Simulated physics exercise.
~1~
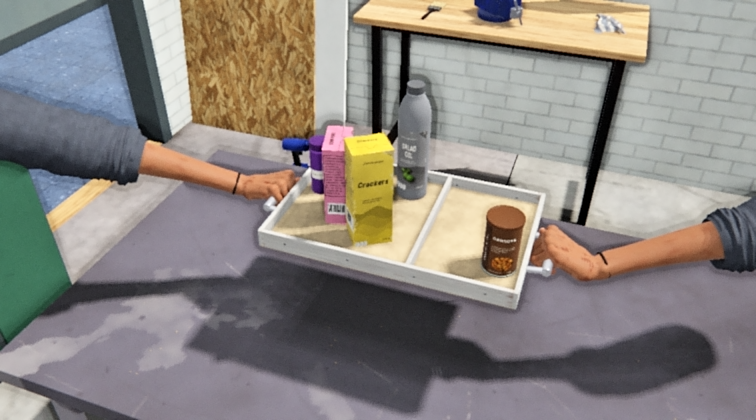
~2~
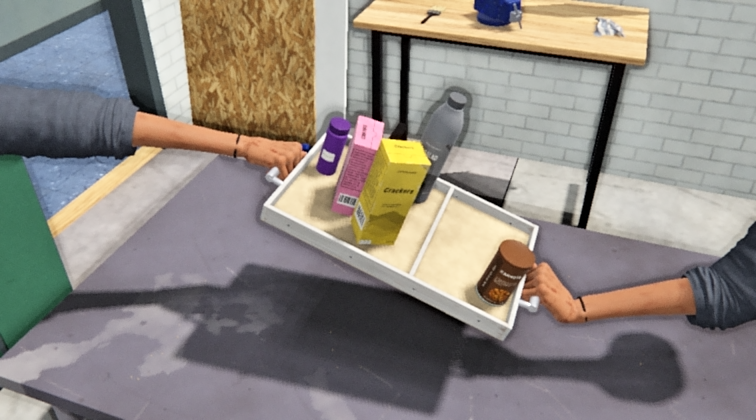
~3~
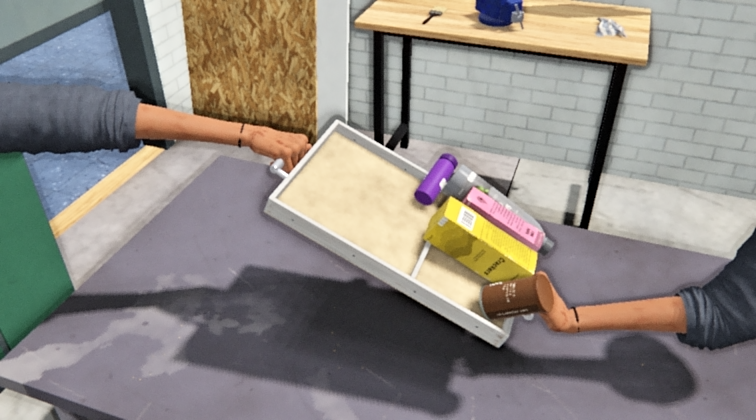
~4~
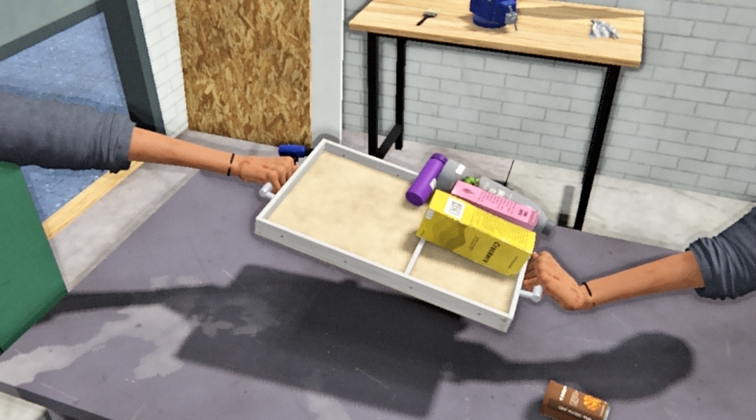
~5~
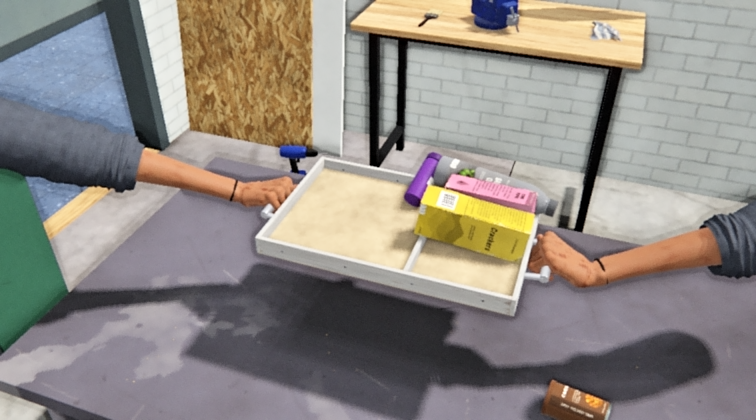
A white tray held by two hands dipped steeply to the right, and the yellow carton, pink packet, purple shaker and grey bottle toppled against its right side while the brown tin fell onto the table; then the tray was levelled with those four still aboard.
